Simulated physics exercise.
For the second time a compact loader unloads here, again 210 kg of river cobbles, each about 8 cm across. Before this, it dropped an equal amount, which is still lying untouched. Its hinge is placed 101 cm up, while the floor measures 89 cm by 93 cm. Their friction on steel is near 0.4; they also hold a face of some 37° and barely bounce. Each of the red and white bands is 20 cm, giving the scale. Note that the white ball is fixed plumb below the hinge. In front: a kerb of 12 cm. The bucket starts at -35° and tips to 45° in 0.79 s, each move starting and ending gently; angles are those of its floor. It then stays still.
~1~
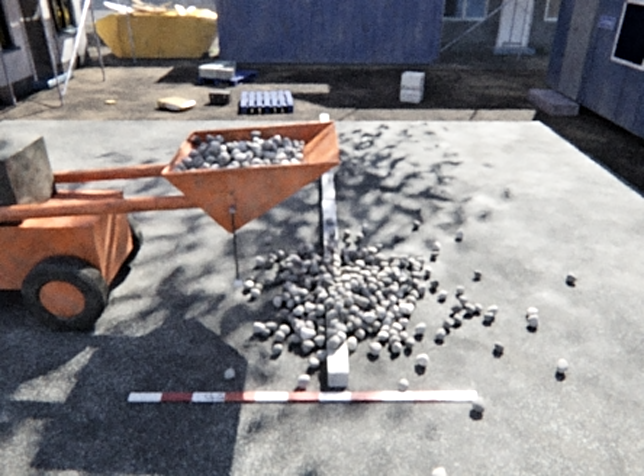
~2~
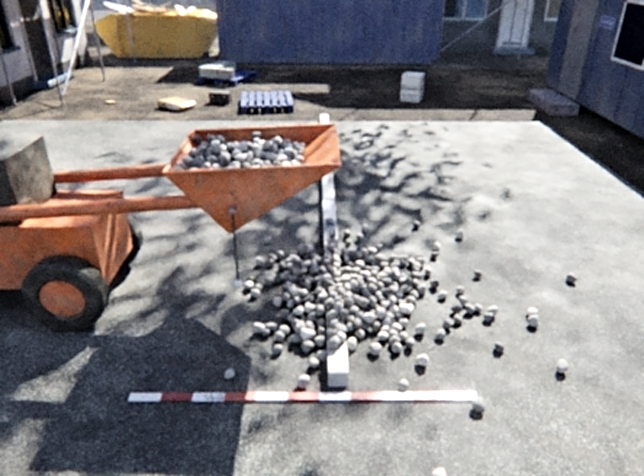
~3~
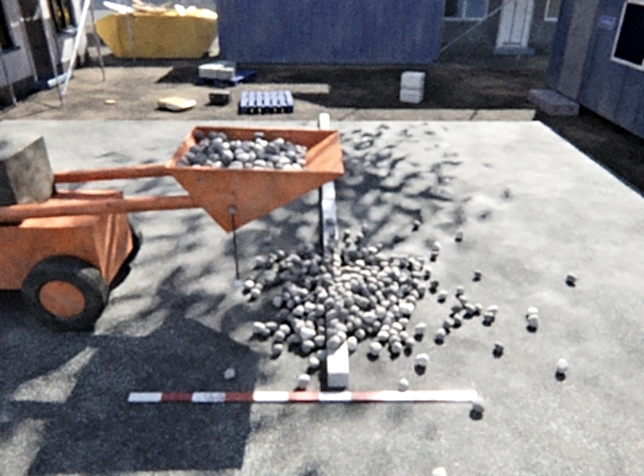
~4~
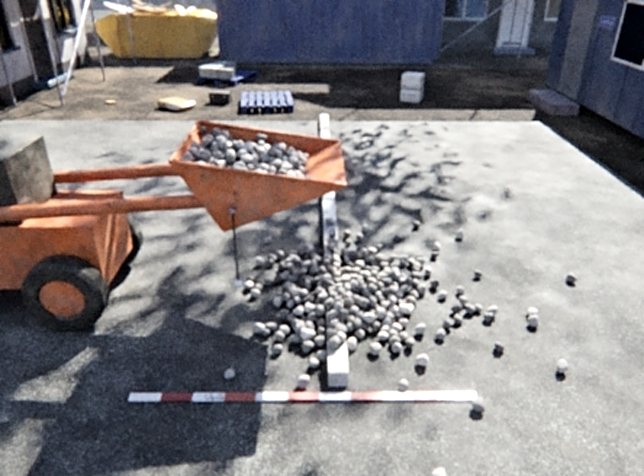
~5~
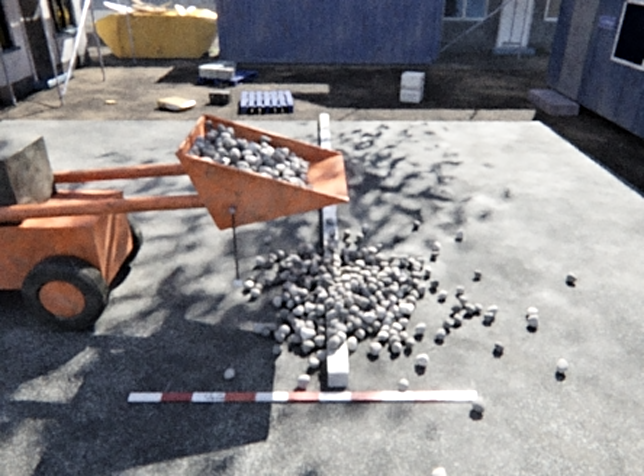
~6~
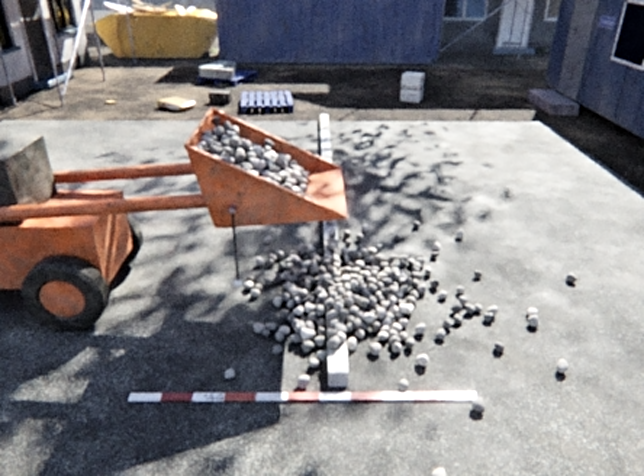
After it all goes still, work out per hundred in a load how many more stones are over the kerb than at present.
Around 56 stones per hundred.
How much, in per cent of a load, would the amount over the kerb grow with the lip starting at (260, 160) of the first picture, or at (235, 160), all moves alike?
5 %, then 0 %.
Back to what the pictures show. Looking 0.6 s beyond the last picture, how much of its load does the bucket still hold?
About 75 percent.
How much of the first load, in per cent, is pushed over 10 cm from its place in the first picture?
Roughly 10 percent.
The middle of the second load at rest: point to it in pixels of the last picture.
Middle: Approx. (345, 283) px.
Then, 0.3 s after the last picture the floor is at 32°; in per cent of one load, 100 in the bucket, 47 on this side of the kerb, 53 over the kerb; the foremost stones are at (512, 298).
Then, 0.6 s after the last picture the floor is at 45°; in per cent of one load, 76 in the bucket, 71 on this side of the kerb, 53 over the kerb; the foremost stones are at (512, 298).
Then, 0.9 s after the last picture the floor is at 45°; in per cent of one load, 8 in the bucket, 98 on this side of the kerb, 93 over the kerb; the foremost stones are at (512, 298).
Then, 3.4 s after the last picture the floor is at 45°; in per cent of one load, 0 in the bucket, 91 on this side of the kerb, 109 over the kerb; the foremost stones are at (515, 297). Net gain over the kerb, 56.
